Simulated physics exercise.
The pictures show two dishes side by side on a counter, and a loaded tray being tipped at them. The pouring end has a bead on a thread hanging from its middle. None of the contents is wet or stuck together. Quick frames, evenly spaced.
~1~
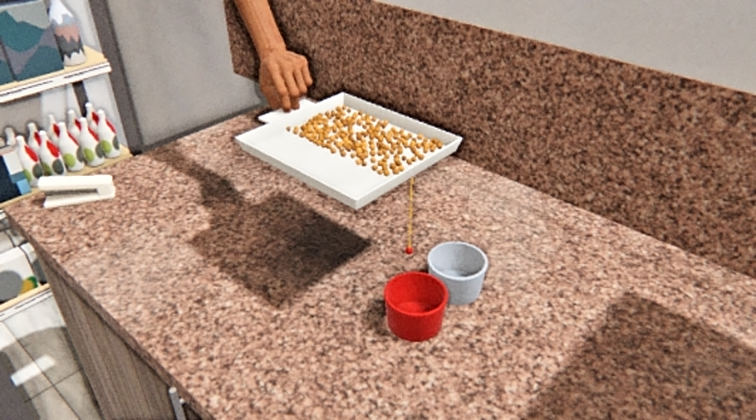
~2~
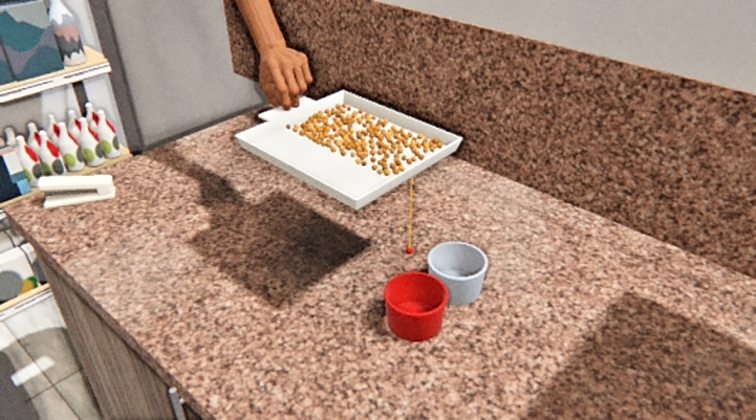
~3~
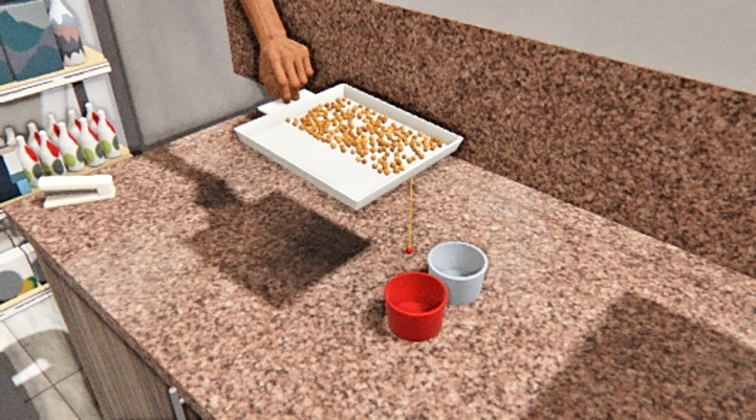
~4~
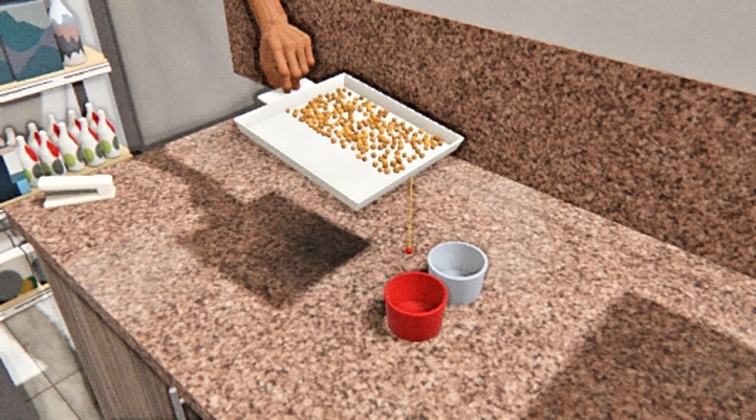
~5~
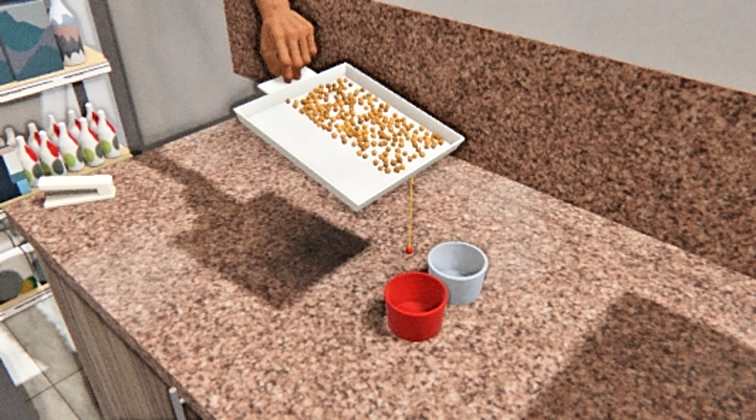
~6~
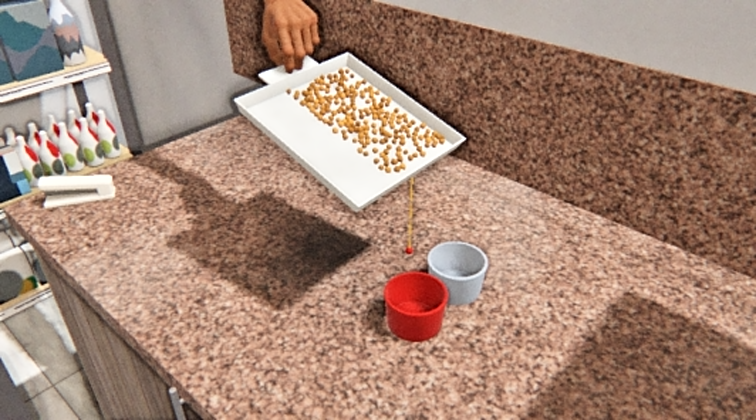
Hand gradually tilting a white tray of roasted chickpeas above a speckled counter, beside still red and pale grey dishes.
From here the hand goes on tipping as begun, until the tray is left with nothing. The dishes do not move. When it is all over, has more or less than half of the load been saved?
Looks like most of the load ends up caught, you see.
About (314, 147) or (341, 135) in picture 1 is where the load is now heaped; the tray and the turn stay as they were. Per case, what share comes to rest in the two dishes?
Estimates in order: 70 percent, 70 percent.
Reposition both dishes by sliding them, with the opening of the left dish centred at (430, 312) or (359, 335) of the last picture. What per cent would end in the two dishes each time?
First placement: Some 40 %; second placement: Some 40 %.
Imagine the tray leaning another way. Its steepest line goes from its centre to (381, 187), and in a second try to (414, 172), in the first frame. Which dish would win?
Well, at the first place the left-side one, and at the second the right-side one.
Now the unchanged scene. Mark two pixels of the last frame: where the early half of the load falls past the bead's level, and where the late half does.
The first part passes (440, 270); everything after passes (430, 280).
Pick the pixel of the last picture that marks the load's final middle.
The centre ends up roughly at (426, 313).
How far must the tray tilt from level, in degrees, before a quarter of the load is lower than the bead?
About 115 degrees.
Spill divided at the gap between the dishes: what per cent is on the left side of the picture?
Near 70 in a hundred.
Shortly afterwards, tray tipped steeply; the whole lot on the tray.
Next, tray tipped past a quarter turn; all but a few on the tray; only a few in the left dish; only a few in the right dish; only a few outside both; only a few in the air.
Some moments later, tray tipped past a quarter turn; near a third in the left dish; near a third in the right dish; near a third outside both.
In the end, tray tipped past a quarter turn; near a third in the left dish; near a third in the right dish; near a third outside both.
